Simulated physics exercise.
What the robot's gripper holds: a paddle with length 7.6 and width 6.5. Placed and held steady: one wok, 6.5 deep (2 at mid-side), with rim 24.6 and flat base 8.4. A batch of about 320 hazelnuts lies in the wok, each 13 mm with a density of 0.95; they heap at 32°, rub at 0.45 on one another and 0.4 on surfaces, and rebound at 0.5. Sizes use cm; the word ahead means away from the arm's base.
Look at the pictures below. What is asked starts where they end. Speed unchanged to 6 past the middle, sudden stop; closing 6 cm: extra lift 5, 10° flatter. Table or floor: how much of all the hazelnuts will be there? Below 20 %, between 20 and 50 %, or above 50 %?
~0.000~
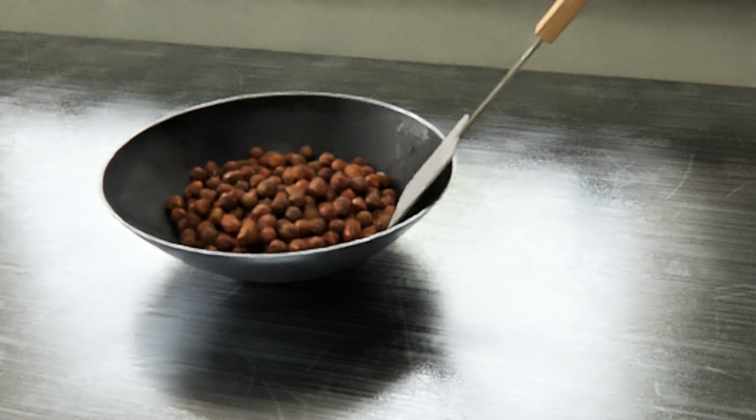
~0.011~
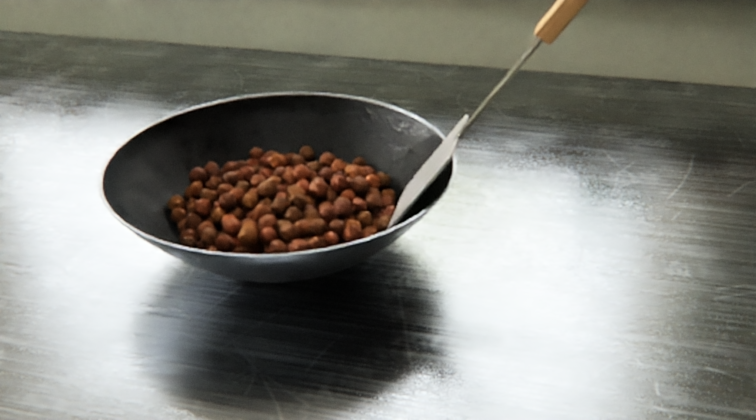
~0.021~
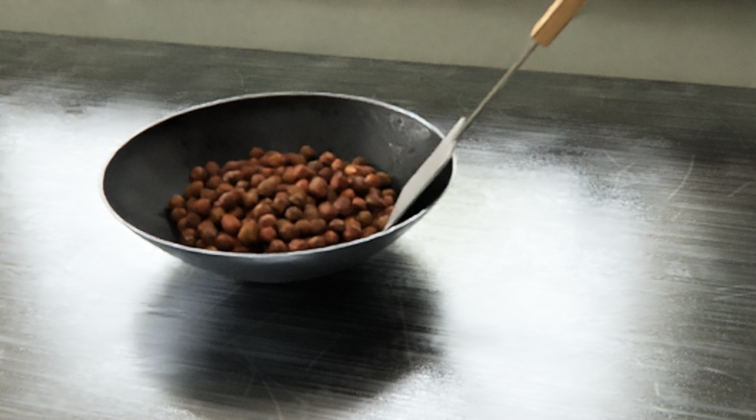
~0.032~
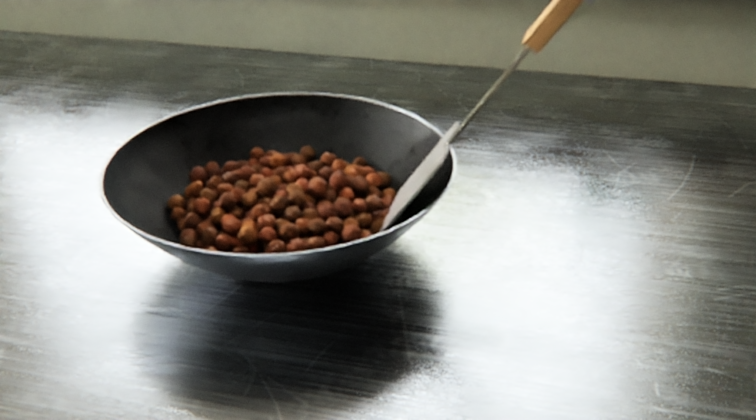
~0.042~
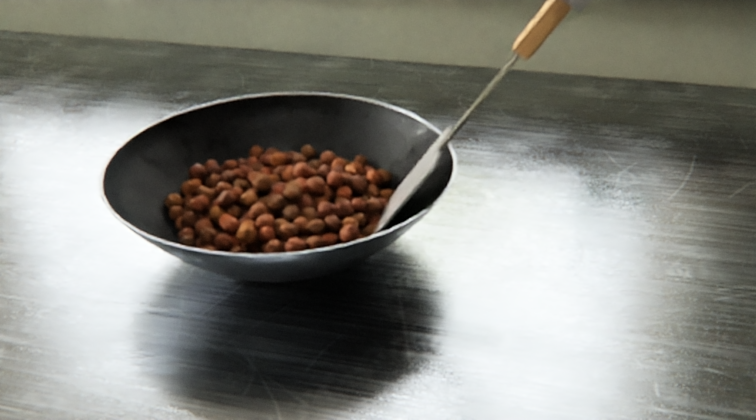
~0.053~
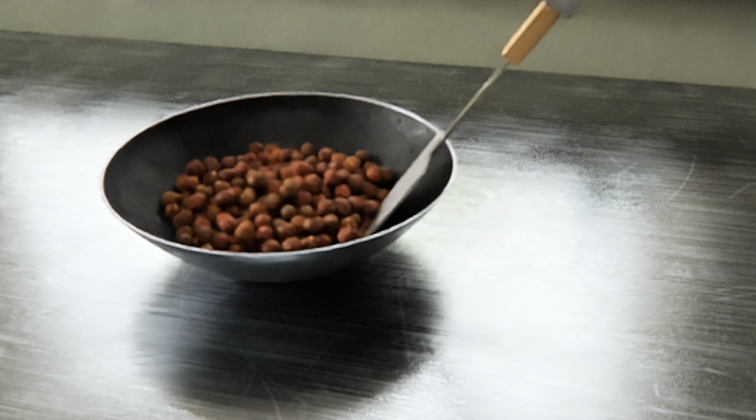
Below 20 %.
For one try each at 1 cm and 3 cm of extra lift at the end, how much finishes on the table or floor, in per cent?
5 and 5 per cent.
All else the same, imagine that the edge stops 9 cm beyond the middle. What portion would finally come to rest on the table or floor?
With that change, I'd expect about 30 per cent.
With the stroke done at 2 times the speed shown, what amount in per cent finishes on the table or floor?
Roughly 30 per cent.
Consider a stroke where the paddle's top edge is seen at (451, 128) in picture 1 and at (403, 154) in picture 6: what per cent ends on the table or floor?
It works out to about 25 %, more or less.
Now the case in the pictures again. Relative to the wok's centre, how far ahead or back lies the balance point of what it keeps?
It sits near 3.5 centimetres ahead of centre.
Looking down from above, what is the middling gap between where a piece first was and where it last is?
Level distance of roughly 4 cm.
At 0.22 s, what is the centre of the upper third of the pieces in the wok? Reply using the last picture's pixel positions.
It is centred at about (200, 161).
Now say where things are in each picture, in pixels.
The first picture shows paddle top edge at (461, 134), sloping 56°; upper third of the load around (283, 199), from x 175 to 390, top at y 155; 323 in the wok.
The second picture shows paddle top edge at (460, 135), sloping 56°; upper third of the load around (284, 199), from x 175 to 390, top at y 155.
The third picture shows paddle top edge at (457, 137), sloping 56°; upper third of the load around (284, 199), from x 175 to 390, top at y 155.
The fourth picture shows paddle top edge at (450, 141), sloping 56°; upper third of the load around (283, 197), from x 175 to 390, top at y 155.
The fifth picture shows paddle top edge at (441, 147), sloping 56°; upper third of the load around (282, 196), from x 175 to 385, top at y 150.
The sixth picture shows paddle top edge at (433, 152), sloping 56°; upper third of the load around (277, 191), from x 170 to 385, top at y 150; 323 in the wok.
After 0.13 s, sloping 56°, highest piece 6 above the table; 323 in the wok.
After 0.22 s, sloping 52°, highest piece 7 above the table; 323 in the wok.
After 0.46 s, sloping 46°, highest piece 8 above the table; 290 in the wok, 25 on the table or floor, 8 on the blade or in flight.
After 1.51 s, sloping 46°, highest piece 7 above the table; 290 in the wok, 33 on the table or floor.
At rest, 290 in the wok, 33 on the table or floor. That is 10 % on the table or floor.
